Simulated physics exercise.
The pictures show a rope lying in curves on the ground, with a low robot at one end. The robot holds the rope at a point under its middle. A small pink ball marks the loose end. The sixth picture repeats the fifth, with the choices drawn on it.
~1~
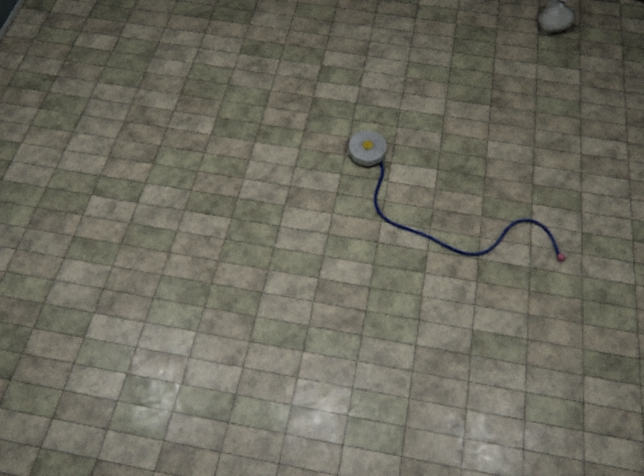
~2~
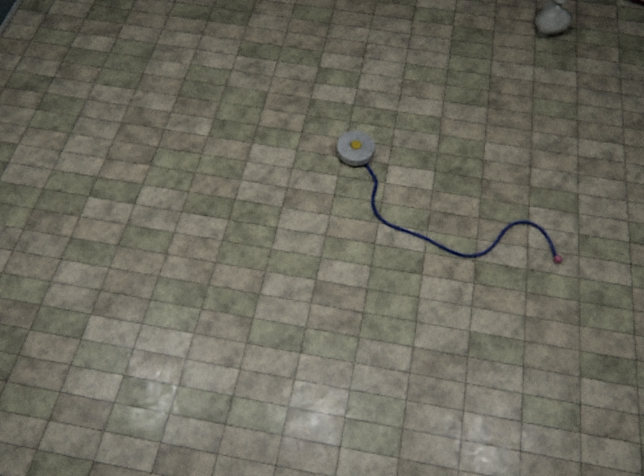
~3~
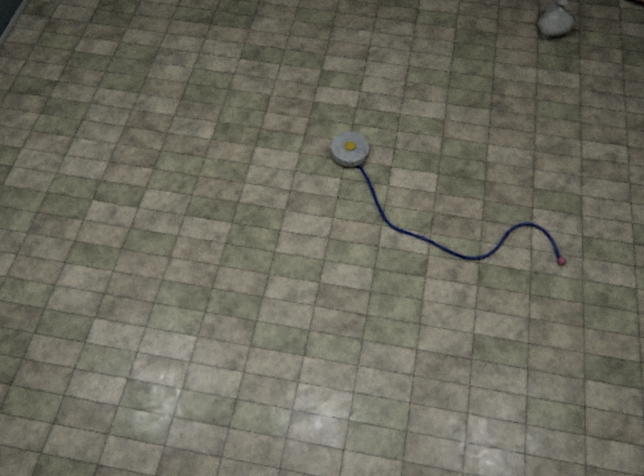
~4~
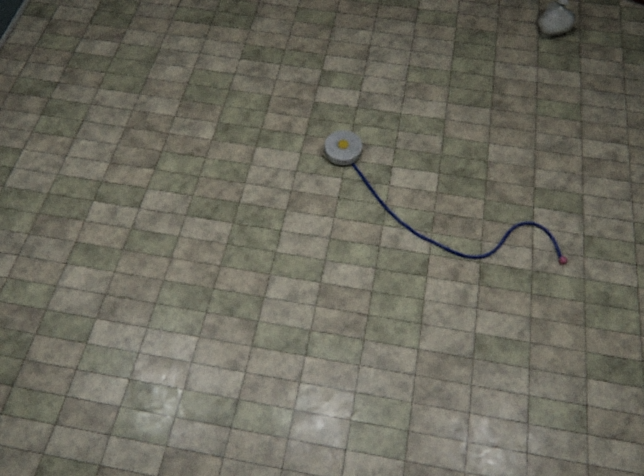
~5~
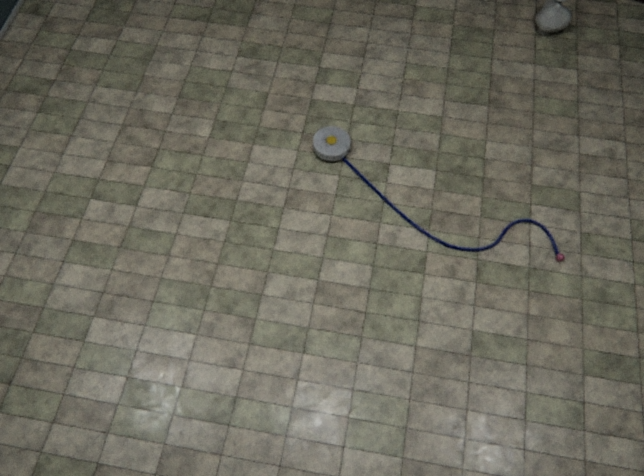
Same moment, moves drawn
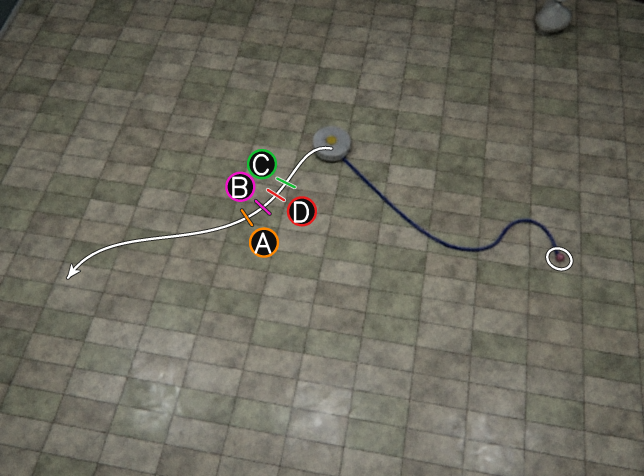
Small round robot creeping left across a tiled floor, drawing the near part of a curved blue rope straighter behind it.
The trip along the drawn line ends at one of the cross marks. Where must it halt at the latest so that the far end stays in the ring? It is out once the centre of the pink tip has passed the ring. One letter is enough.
At A, and not beyond.
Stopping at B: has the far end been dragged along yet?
No.
On the marked copy, A at (247, 218); B at (263, 207); C at (286, 183); D at (276, 195); the ring at (559, 259); the route from (332, 148) via (219, 228) to (68, 278).
With A. Early on, robot (299, 161), middle of the rope (435, 229), free end (560, 257).
Further on, robot (275, 192), middle of the rope (428, 221), free end (560, 257).
At the end, robot (246, 214), middle of the rope (405, 216), free end (558, 252); the free end is still in its ring.
As for the rest, B is safe but short; C is safe but short; D is safe but short.
